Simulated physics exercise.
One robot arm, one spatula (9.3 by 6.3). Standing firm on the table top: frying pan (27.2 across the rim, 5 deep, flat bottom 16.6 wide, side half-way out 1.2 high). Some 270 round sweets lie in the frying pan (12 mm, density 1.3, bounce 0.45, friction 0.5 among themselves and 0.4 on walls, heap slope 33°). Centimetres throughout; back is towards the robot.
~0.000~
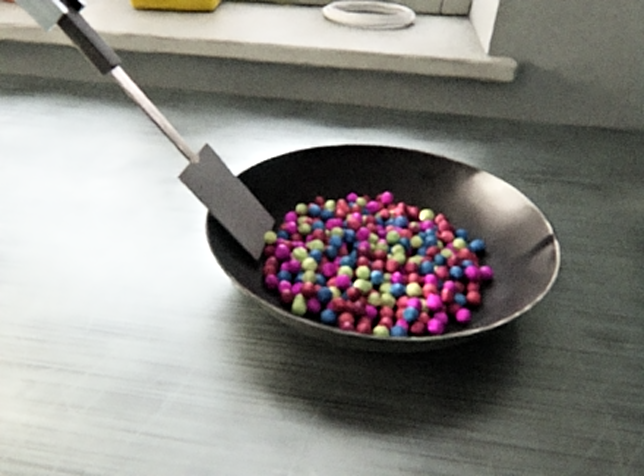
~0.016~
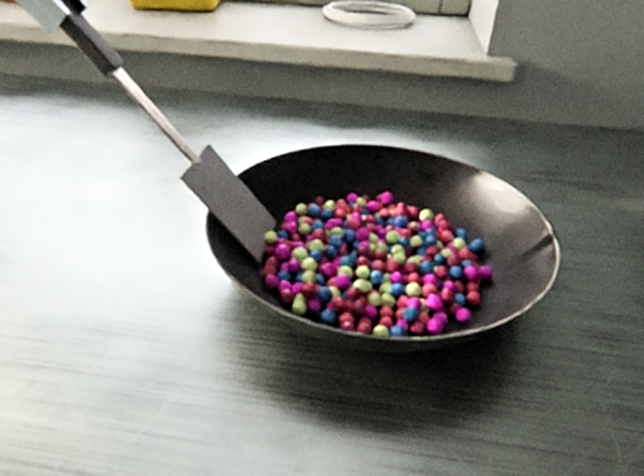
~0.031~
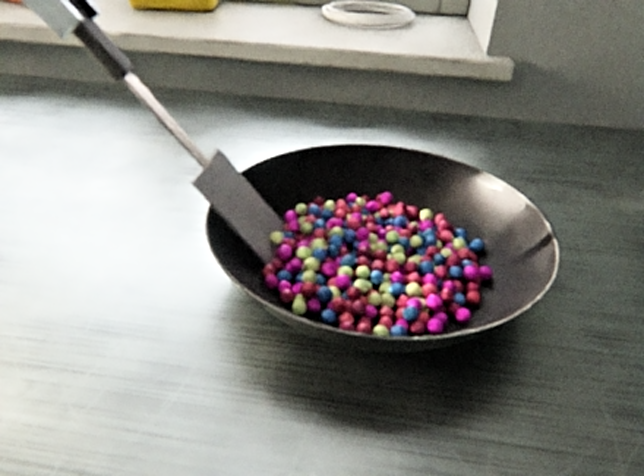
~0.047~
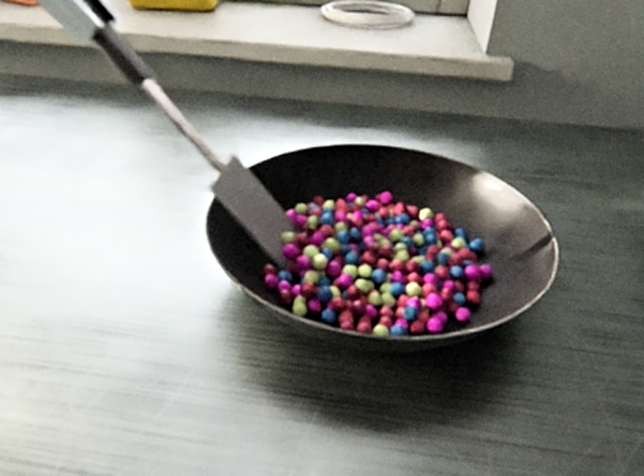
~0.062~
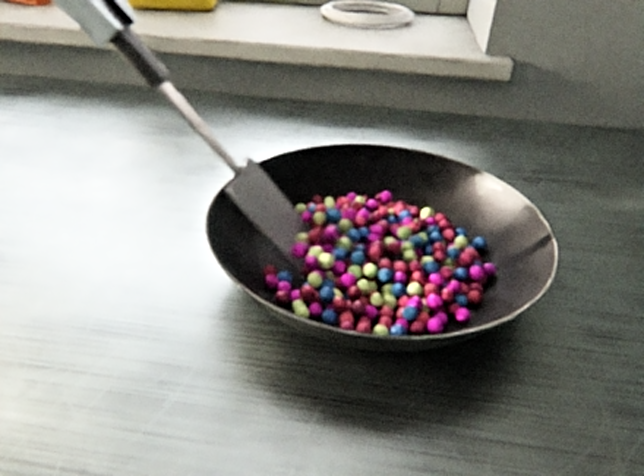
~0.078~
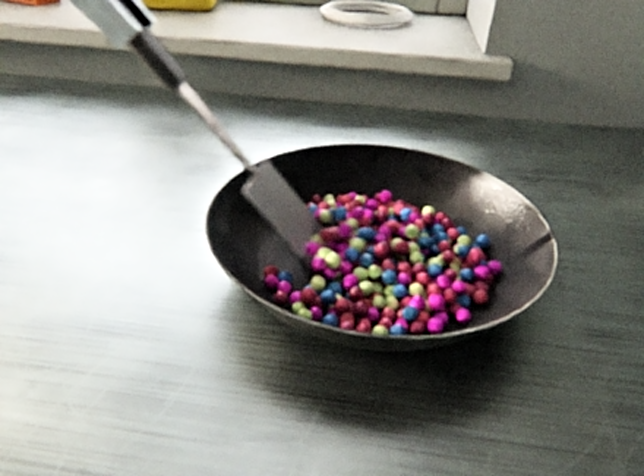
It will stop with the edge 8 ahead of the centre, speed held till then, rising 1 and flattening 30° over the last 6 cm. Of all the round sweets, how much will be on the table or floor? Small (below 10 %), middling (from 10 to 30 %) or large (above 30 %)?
Answer: Small; below 10 % of the round sweets finish on the table or floor.
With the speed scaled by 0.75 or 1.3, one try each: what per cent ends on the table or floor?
Some 0 and 5 per cent.
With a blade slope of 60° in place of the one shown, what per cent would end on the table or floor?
In that case some 0 per cent.
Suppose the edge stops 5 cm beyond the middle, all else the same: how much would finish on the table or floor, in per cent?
In that case some 0 per cent.
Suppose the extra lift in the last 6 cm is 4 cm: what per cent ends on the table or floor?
Some 5 per cent.
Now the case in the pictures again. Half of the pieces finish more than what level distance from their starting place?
Roughly 4 cm.
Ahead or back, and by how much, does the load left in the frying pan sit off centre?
About 4.0 cm ahead.
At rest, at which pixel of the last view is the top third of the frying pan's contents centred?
Near (491, 251).
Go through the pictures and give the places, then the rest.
The first frame shows the spatula top edge at (193, 158), sloping 51°; upper third of the load around (375, 252), from x 270 to 485, top at y 200; 270 in the frying pan.
The second frame shows the spatula top edge at (195, 159), sloping 51°; upper third of the load around (375, 252), from x 270 to 485, top at y 200.
The third frame shows the spatula top edge at (205, 164), sloping 51°; upper third of the load around (368, 249), from x 270 to 485, top at y 200.
The fourth frame shows the spatula top edge at (221, 169), sloping 51°; upper third of the load around (375, 248), from x 270 to 485, top at y 200.
The fifth frame shows the spatula top edge at (238, 171), sloping 51°; upper third of the load around (386, 249), from x 270 to 490, top at y 195.
The sixth frame shows the spatula top edge at (254, 173), sloping 51°; upper third of the load around (387, 249), from x 270 to 495, top at y 195; 270 in the frying pan.
After 0.13 s, sloping 51°, highest piece 4 above the table; 270 in the frying pan.
After 0.17 s, sloping 40°, highest piece 4 above the table; 270 in the frying pan.
After 0.40 s, sloping 21°, highest piece 6 above the table; 262 in the frying pan, 7 on the table or floor, 1 on the blade or in flight.
After 1.45 s, sloping 21°, highest piece 5 above the table; 261 in the frying pan, 9 on the table or floor.
In the end, 261 in the frying pan, 9 on the table or floor. That is 3 % on the table or floor.
